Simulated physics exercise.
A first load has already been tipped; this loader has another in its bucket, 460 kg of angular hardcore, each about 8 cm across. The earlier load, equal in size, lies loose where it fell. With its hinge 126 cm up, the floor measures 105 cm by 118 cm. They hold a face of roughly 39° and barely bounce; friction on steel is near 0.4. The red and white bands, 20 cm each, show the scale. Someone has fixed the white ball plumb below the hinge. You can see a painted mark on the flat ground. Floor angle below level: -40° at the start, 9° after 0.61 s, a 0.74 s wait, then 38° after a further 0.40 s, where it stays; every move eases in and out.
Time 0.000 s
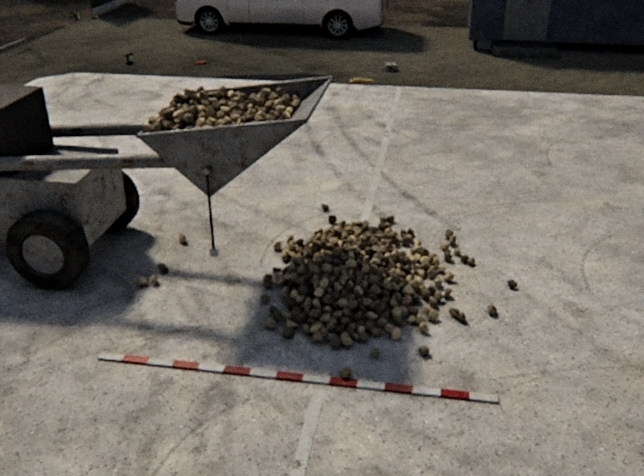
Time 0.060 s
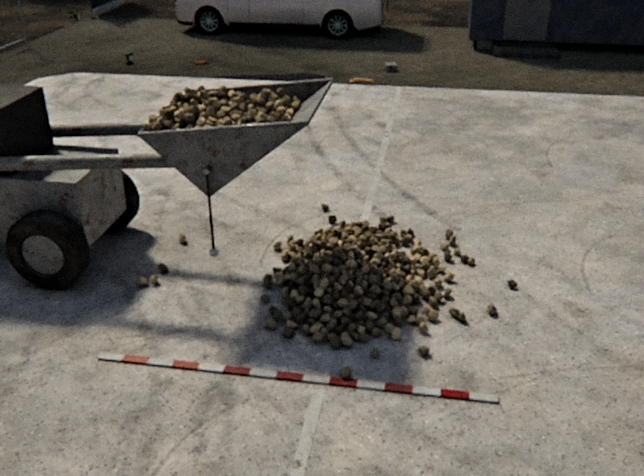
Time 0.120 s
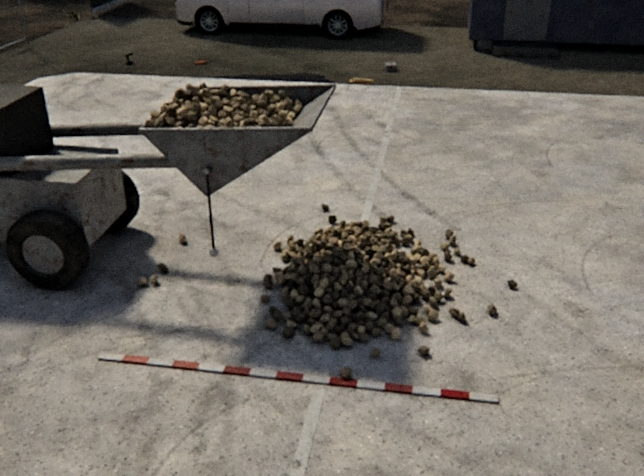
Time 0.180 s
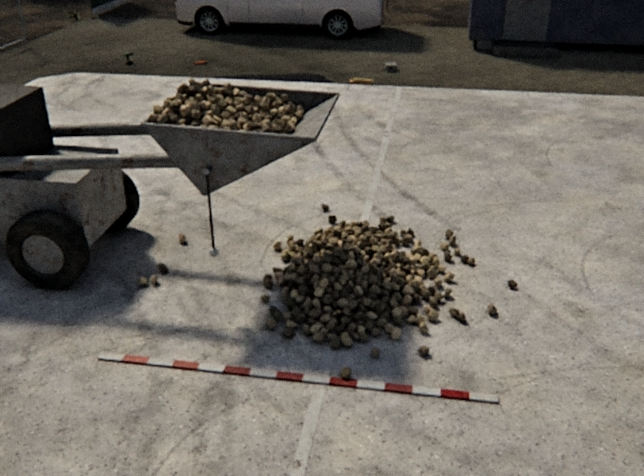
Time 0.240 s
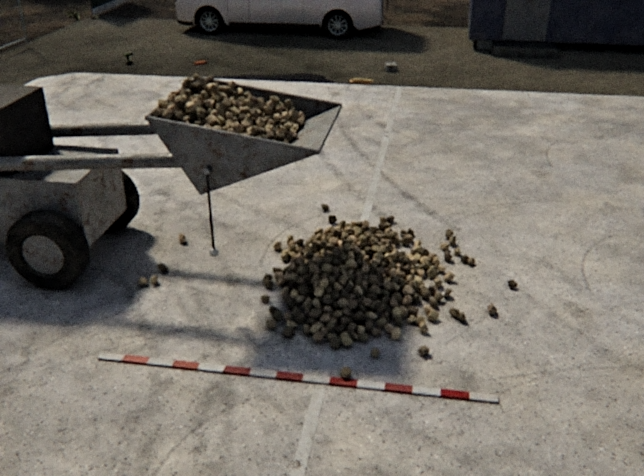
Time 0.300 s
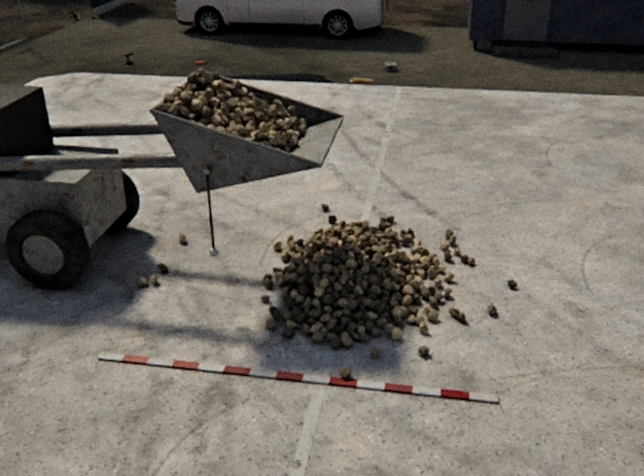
The footage shows a loader at left holding a raised bucket of brownish stones, its lip slowly tilting down to the right as the stones shift slightly inside, while a loose heap behind a red-and-white pole stays still.
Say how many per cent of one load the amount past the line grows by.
It grows by about 36 %.
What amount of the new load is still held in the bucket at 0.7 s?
Estimate: 100 % remaining inside, roughly.
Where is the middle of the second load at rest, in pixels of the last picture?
Around (334, 260).
After 0.5 s the floor is at 2°; in per cent of one load, 100 in the bucket, 50 short of the line, 50 past the line; the foremost stones are at (470, 277).
After 0.7 s the floor is at 9°; in per cent of one load, 100 in the bucket, 50 short of the line, 50 past the line; the foremost stones are at (470, 277).
After 2.2 s the floor is at 38°; in per cent of one load, 38 in the bucket, 105 short of the line, 58 past the line; the foremost stones are at (470, 277).
After 4.9 s the floor is at 38°; in per cent of one load, 0 in the bucket, 114 short of the line, 86 past the line; the foremost stones are at (471, 291). Net gain past the line, 36.
